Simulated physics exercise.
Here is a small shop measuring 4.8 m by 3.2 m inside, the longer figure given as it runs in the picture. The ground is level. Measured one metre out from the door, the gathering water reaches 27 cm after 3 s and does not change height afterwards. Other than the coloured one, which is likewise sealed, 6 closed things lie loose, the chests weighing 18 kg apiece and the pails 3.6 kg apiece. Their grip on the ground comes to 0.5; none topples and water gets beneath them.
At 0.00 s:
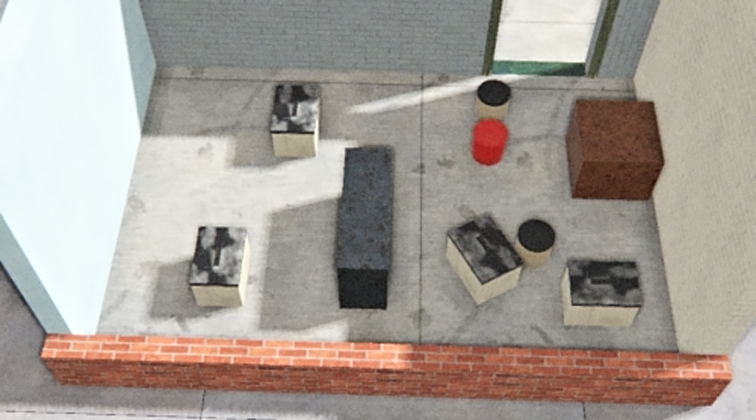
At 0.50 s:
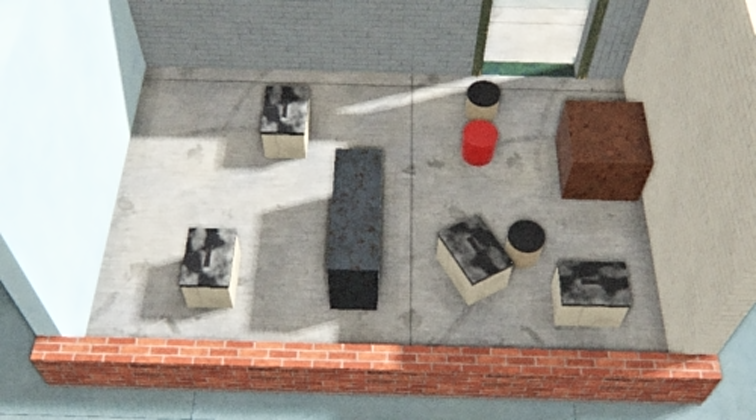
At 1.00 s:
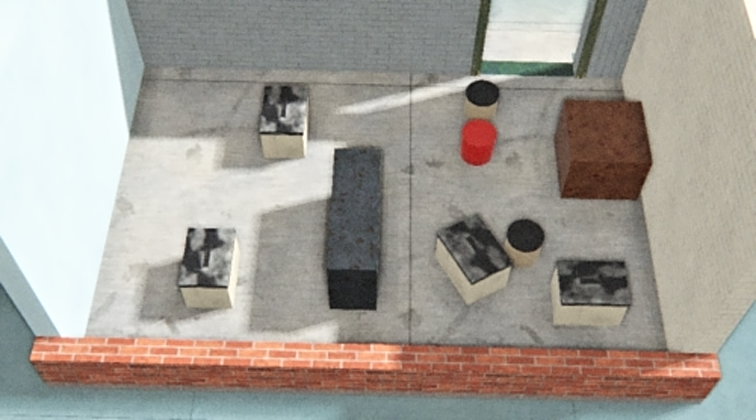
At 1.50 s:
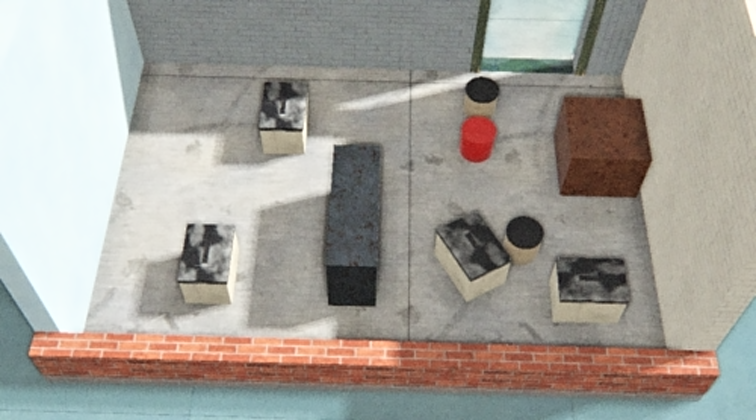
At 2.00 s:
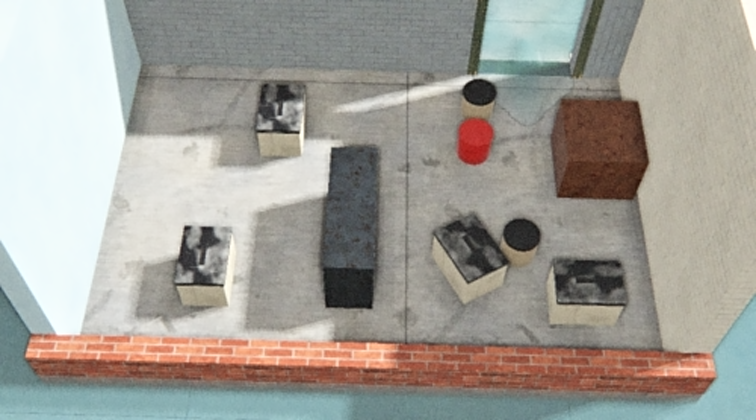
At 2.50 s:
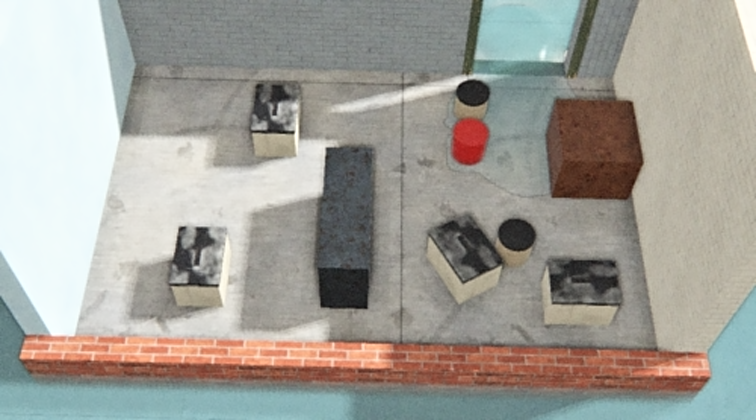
Water rising outside a small brick-fronted room, then seeping in at the door and spreading past a still red pail.
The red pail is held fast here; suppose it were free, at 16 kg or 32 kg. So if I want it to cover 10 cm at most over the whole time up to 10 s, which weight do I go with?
Only the heavier one works.
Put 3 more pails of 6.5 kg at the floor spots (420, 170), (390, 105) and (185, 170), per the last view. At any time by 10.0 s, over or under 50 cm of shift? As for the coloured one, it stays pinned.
First: Inside the limit; second: Beyond the limit; third: Inside the limit.
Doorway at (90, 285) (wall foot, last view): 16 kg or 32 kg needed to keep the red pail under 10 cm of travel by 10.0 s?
Well, then the lesser option suffices.
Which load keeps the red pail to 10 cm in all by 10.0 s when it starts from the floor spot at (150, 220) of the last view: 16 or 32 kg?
So both weights work.
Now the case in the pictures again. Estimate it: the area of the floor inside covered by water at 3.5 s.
I'd put it close to 4.0 m2.
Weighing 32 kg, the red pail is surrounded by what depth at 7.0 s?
About 10 cm.
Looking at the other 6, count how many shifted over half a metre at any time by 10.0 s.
The number is 4.
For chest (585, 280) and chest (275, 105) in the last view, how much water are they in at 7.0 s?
Roughly 11 and 4 cm.
After 3.5 s the red pail would be 1 cm from its start with 16 kg and 0 cm from its start with 32 kg; 8 cm of water round it then.
After 4.5 s the red pail would be 14 cm from its start with 16 kg and 0 cm from its start with 32 kg; 9 cm of water round it then.
After 7.0 s the red pail would be 57 cm from its start with 16 kg and 0 cm from its start with 32 kg; 10 cm of water round it then.
After 10.0 s the red pail would be 83 cm from its start with 16 kg and 0 cm from its start with 32 kg; 12 cm of water round it then.
